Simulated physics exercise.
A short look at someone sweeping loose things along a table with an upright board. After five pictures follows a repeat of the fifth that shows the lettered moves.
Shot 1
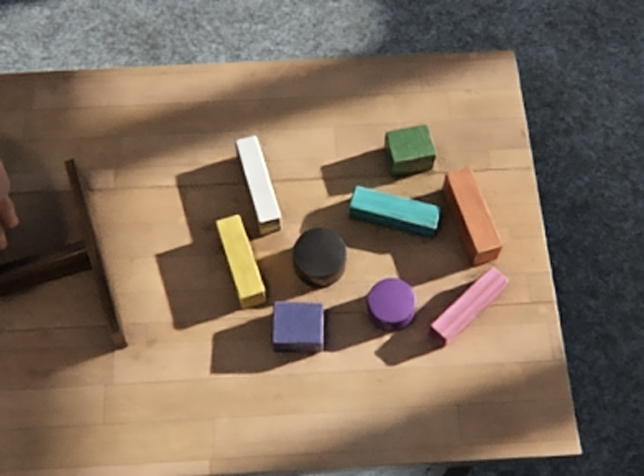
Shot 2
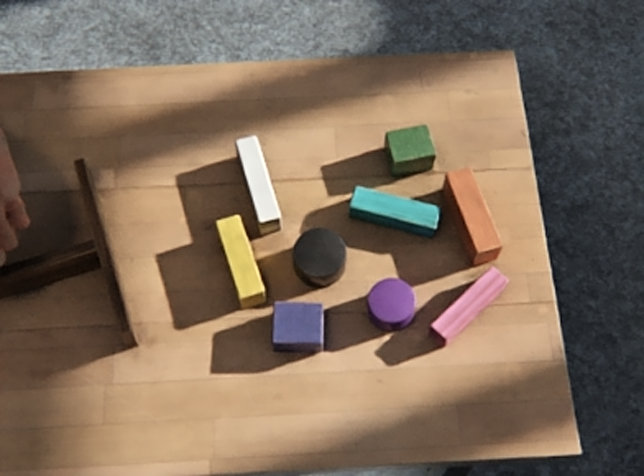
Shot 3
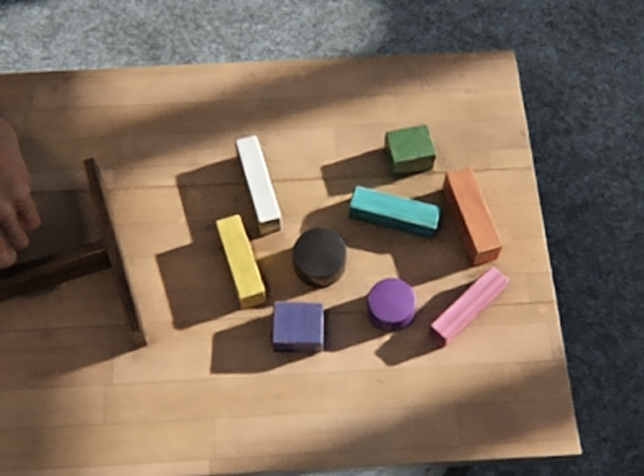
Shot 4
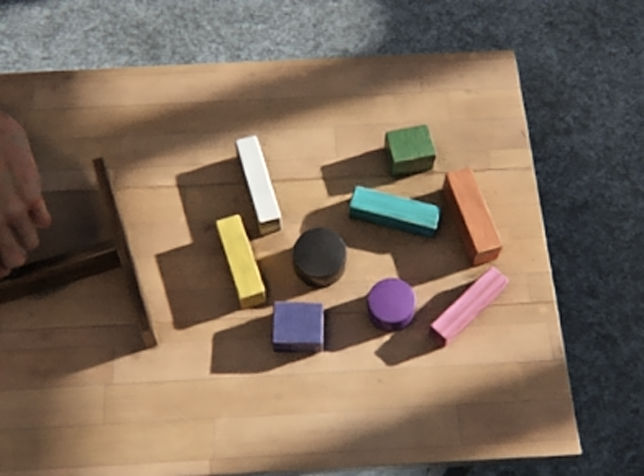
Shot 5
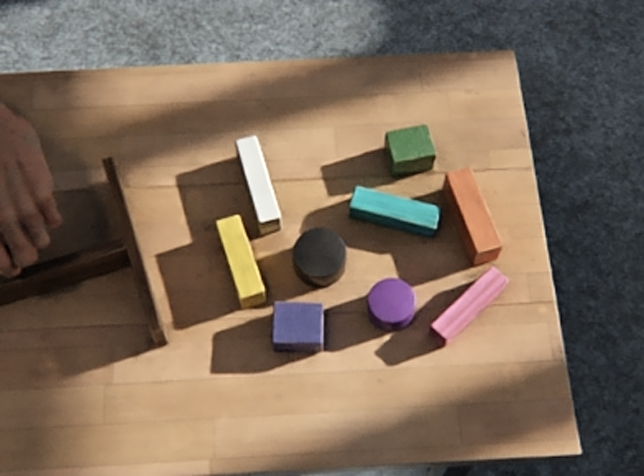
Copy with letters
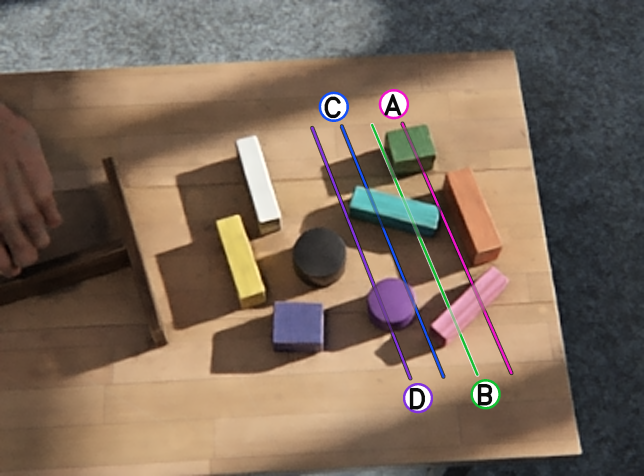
A dark wooden board on a handle stands at the left of a pale wooden table, seen from above over a grey floor. To its right sit white and yellow sticks, a black disc, a blue block, a purple tin, a turquoise stick, a green block, an orange bar and a pink stick. A hand at the left edge slides the board slightly rightward, while the pieces and camera stay still.
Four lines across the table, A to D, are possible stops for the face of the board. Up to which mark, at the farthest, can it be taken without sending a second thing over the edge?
It should halt at A.
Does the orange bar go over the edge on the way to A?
Yes.
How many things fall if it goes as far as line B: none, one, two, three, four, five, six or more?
In all, none.
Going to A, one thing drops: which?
The orange bar goes over.
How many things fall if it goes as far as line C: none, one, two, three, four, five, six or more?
In all, none.
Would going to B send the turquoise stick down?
By then, no.
On the marked copy, A at (454, 241); B at (422, 243); C at (390, 244); D at (359, 246).
Taking A. A third of the way, board (248, 235); blue block (309, 325); white stick (265, 184).
Two thirds of the way, board (365, 229); orange bar (479, 216); pink stick (486, 314).
When it is over, board (454, 225); orange bar over the edge; purple tin (546, 271); one fallen.
As for the rest, B is within the limit but short; C is within the limit but short; D is within the limit but short.
